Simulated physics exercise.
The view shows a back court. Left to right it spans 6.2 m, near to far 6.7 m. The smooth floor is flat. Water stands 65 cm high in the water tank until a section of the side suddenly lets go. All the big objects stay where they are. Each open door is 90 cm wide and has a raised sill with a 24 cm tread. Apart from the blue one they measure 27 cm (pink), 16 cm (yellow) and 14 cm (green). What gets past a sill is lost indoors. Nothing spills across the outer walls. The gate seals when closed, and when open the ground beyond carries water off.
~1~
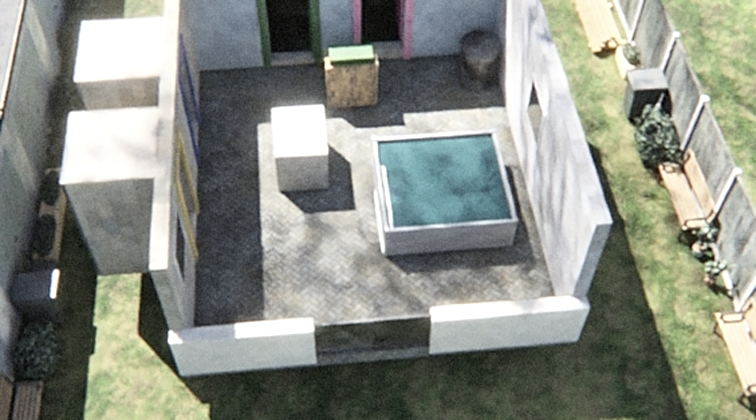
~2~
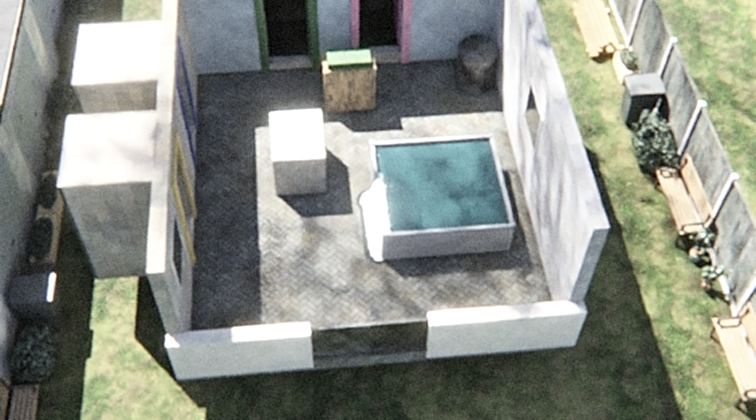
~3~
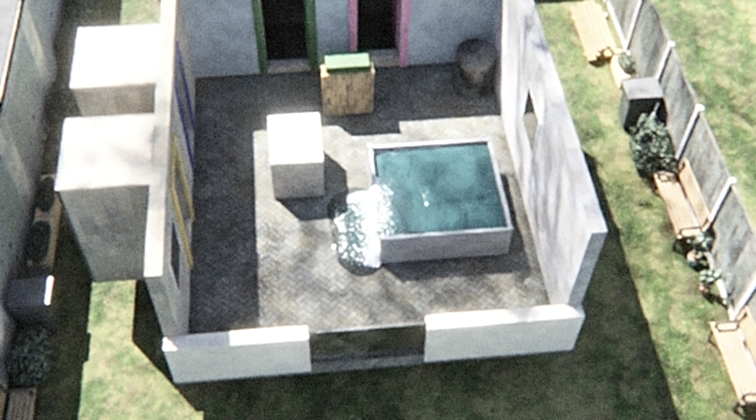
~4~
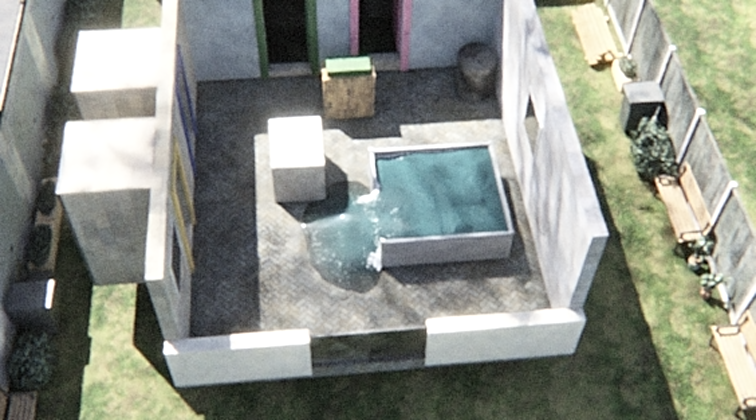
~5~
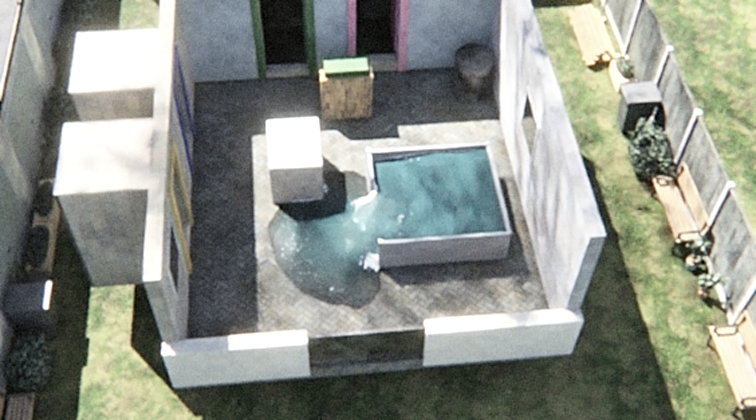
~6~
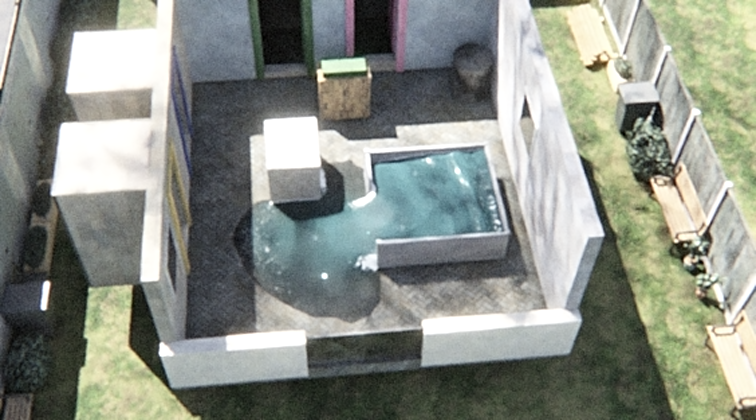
In a walled back court, water pours from a tank's left side and spreads leftward across the floor.
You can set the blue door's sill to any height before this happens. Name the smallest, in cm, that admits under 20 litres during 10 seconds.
It would have to be roughly 5.5 cm high.
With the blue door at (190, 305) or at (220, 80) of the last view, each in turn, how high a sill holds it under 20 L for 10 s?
About 24 and 13.0 cm.
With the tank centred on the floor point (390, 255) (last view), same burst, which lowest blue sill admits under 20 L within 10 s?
Some 7.0 cm.
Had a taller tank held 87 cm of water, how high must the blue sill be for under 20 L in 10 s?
Some 8.0 cm.
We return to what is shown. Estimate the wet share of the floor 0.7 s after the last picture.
About 30 per cent.
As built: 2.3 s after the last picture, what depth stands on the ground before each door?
Depths in cm: Blue 9, pink 0, yellow 29, green 2.
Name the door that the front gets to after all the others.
It is the pink one.
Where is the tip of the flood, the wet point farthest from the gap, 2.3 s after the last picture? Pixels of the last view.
At about (193, 83).
Then, 0.7 s after the last picture water covers 30 % of the floor, deepest (34 cm) near (369, 245); it has not reached the blue door.
Then, 2.3 s after the last picture water covers 45 % of the floor, deepest (34 cm) near (187, 301); 9 cm at the blue door, 0 litres in over its 21 cm sill.
Then, 9.3 s after the last picture water covers 100 % of the floor, deepest (16 cm) near (484, 78); 6 cm at the blue door, 0 litres in over its 21 cm sill.
At the blue door as built, the water peaked near 9 cm, 4.7 s after the last picture.
Run again over the same 10 s with other heights there, 30 litres in over 4.5 cm, 10 litres over 6.5 cm. The limit of 20 litres is kept from about 5.5 cm up.
